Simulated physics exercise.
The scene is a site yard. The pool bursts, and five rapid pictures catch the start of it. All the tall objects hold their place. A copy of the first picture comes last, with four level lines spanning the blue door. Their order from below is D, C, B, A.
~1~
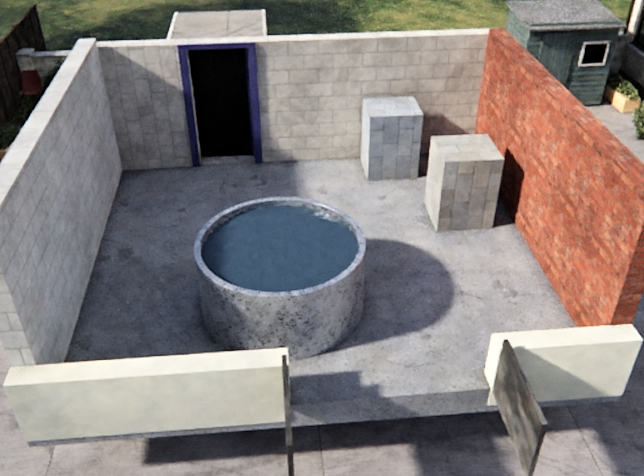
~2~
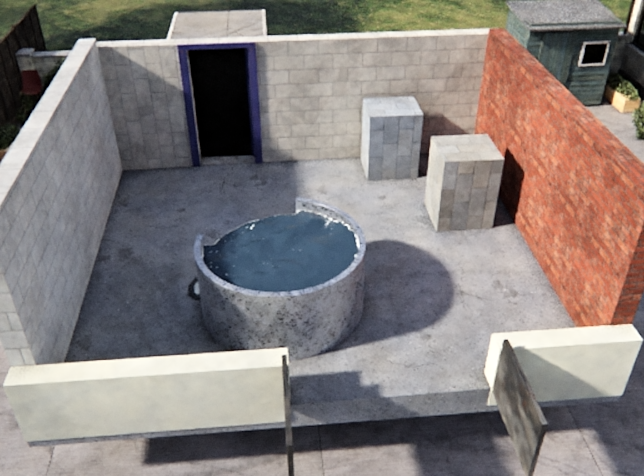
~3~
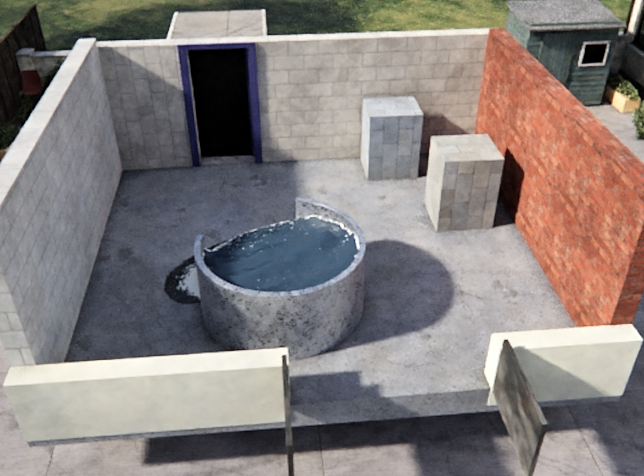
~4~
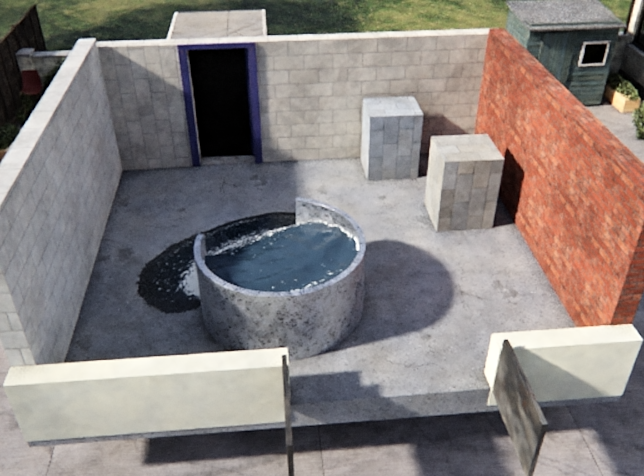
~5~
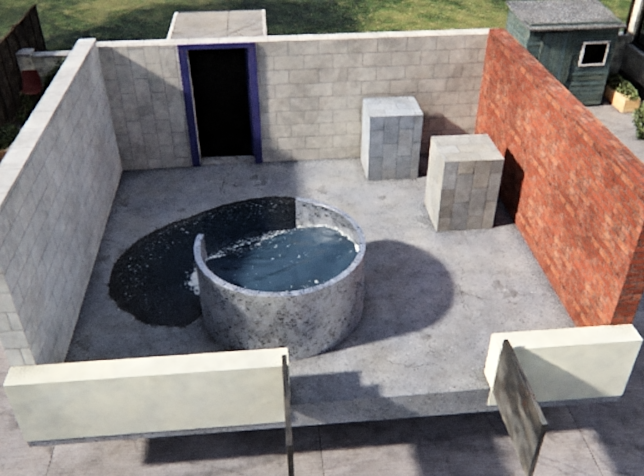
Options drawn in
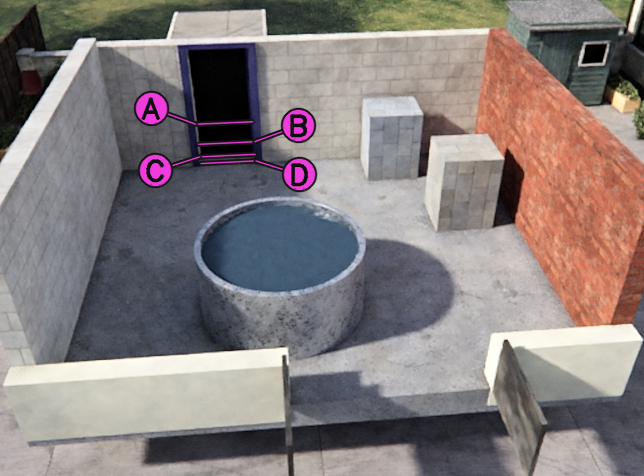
Water pours from the back left of a round stone pool and spreads across the yard.
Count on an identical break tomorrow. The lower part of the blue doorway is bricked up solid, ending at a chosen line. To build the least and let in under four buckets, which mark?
Height B just does it.
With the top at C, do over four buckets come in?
Yes, it does.
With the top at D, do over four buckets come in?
Yes.
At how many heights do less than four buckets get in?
Two.
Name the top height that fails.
C.
On the marked copy, A at (224, 122); B at (226, 143); C at (227, 155); D at (228, 162); from the bottom up D, C, B, A.
For height A, nothing gets over.
For height B, nothing gets over.
For height C, about 12 bucketfuls get in.
For height D, dozens of bucketfuls pour in.
